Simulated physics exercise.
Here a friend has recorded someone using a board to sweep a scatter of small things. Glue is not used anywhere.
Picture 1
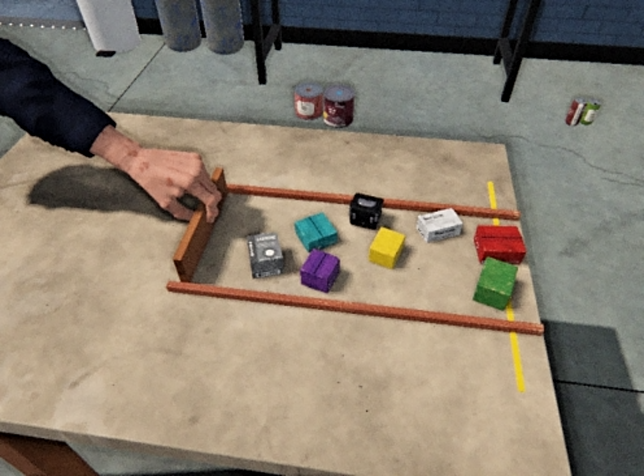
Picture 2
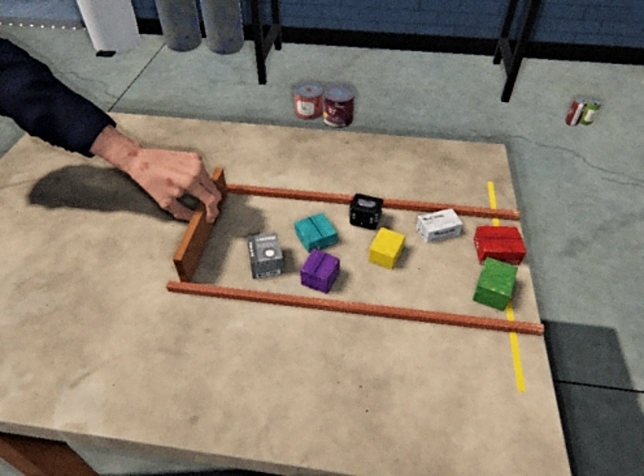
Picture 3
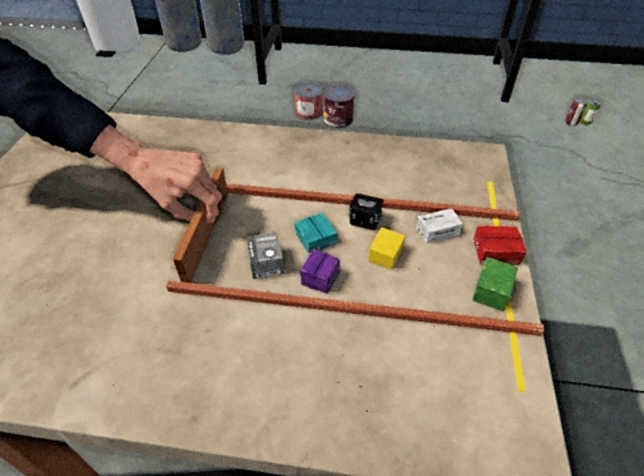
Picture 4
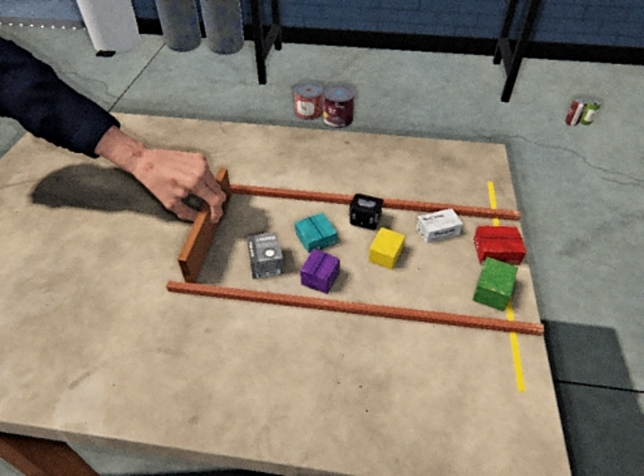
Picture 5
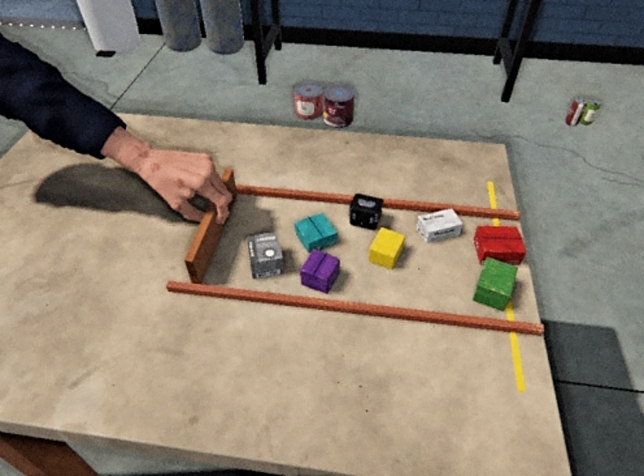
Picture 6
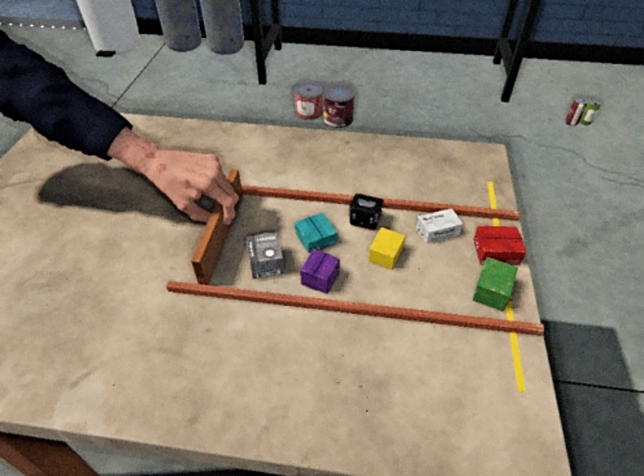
The clip opens on a hand holding a wooden board upright at the left end of two reddish rails, with eight small colourful boxes scattered between them and yellow tape at the right. The board stays nearly still at first, then the hand slides it slightly rightward while the boxes remain in place.
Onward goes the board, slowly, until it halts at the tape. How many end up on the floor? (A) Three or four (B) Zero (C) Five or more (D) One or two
The answer is C.
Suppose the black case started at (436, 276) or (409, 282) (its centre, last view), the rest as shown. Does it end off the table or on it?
For the first start it does not stay, and for the second it does not stay.
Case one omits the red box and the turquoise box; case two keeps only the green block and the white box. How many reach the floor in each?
3 in the first case and 3 in the second.
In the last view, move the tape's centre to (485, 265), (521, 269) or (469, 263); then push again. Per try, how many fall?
In that order 5, 8 and 2.
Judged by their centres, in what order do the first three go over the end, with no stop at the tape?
Earliest first - the red box, the green block, the white box.
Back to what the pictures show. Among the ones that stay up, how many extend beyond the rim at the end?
That adds up to 3.
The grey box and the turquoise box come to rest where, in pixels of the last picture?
The grey box finishes at (528, 289); the turquoise box finishes at (521, 257).
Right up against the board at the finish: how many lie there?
The count in contact is 3.
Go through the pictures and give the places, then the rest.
In the first picture, red box (499, 245); green block (495, 284); white box (439, 225); board (204, 222); tape (503, 267).
In the second picture, green block (495, 284); turquoise box (316, 233).
In the third picture, white box (439, 226); board (204, 222).
In the fourth picture, red box (499, 245); black case (366, 212).
In the fifth picture, green block (495, 284); purple box (320, 272).
In the sixth picture, red box (499, 245); green block (495, 284); white box (439, 226); board (220, 224); tape (503, 267).
Soon after, none off yet; red box at rest near (499, 245); green block at rest near (495, 284); white box at rest near (439, 226).
In the end, the number that fall off is five or more; gone, purple box, yellow block, white box, green block and red box.
